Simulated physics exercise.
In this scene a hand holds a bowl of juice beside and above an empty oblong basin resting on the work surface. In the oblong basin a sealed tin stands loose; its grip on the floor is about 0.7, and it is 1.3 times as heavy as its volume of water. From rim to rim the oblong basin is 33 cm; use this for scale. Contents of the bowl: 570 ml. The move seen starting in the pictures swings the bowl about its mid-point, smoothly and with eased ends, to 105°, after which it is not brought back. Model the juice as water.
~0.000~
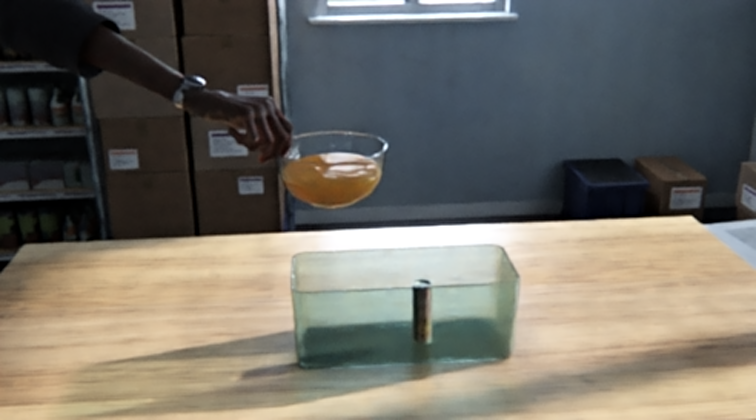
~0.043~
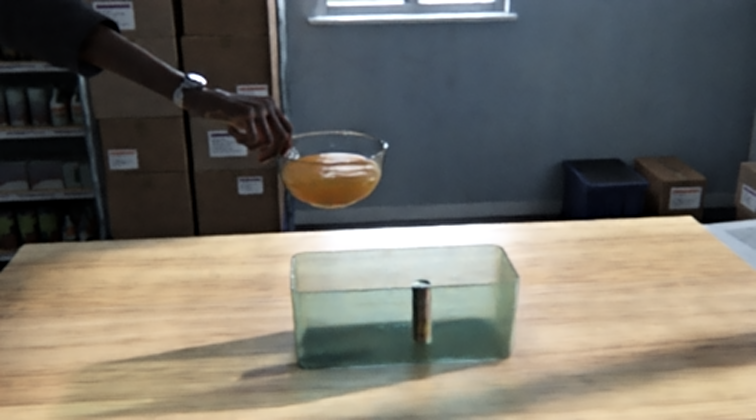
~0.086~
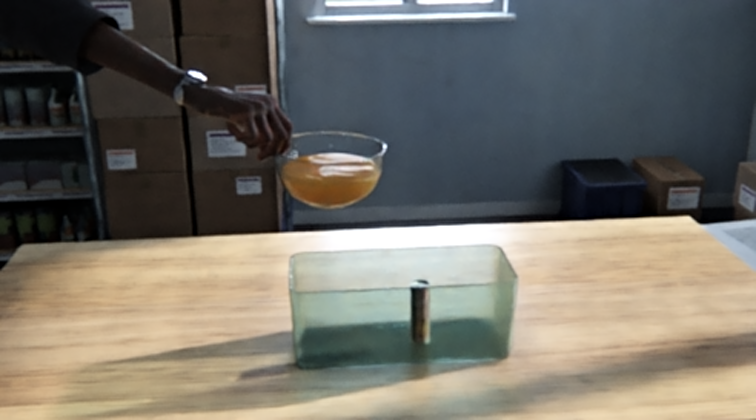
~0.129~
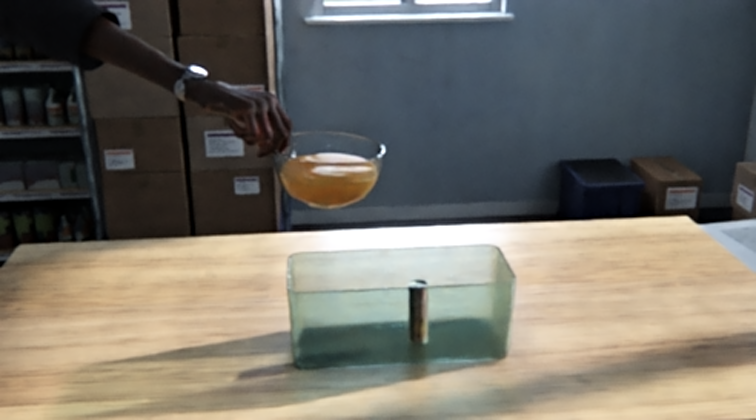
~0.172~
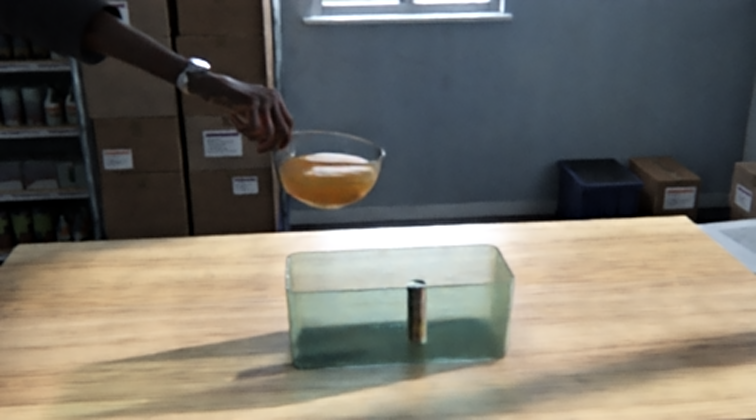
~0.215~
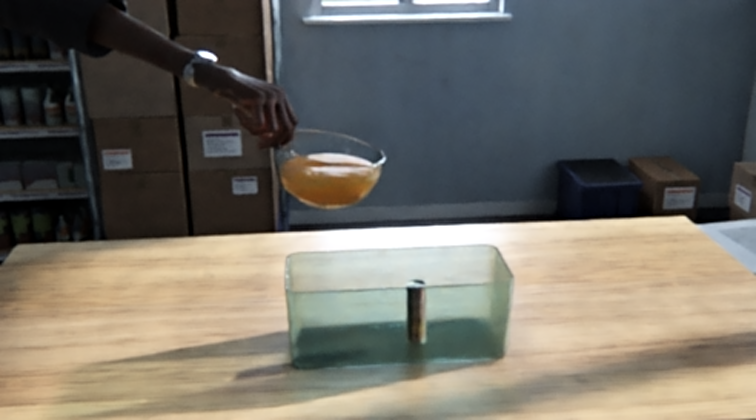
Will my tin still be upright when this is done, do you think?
Yes, it will be.
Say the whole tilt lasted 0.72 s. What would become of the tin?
Outcome - the tin remains standing.
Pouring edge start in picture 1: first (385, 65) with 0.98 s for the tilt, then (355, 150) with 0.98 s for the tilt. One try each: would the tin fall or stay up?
Run one: It does not tip. Run two: It does not tip.
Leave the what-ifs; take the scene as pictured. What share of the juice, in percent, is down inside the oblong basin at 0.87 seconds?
Value: Approx. 84 %.
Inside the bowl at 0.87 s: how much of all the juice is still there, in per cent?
I reckon near 4 per cent still sits there.
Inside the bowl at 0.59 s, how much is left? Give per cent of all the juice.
Some 56 % of it is still there.
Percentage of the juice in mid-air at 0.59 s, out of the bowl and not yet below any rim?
About 36 per cent.
Then, 0.59 s in, the tilt is 70° and 57 per cent is still to pour; the tin stands where it began.
Then, 0.87 s in, the tilt is 102° and 4 per cent is still to pour; the tin stands where it began.
Then, 1.16 s in, the tilt is 105° and 0 per cent is still to pour; the tin stands where it began.
Then, 1.48 s in, the tilt is 105° and 0 per cent is still to pour; the tin stands where it began.
Finally, the tin stands where it began.
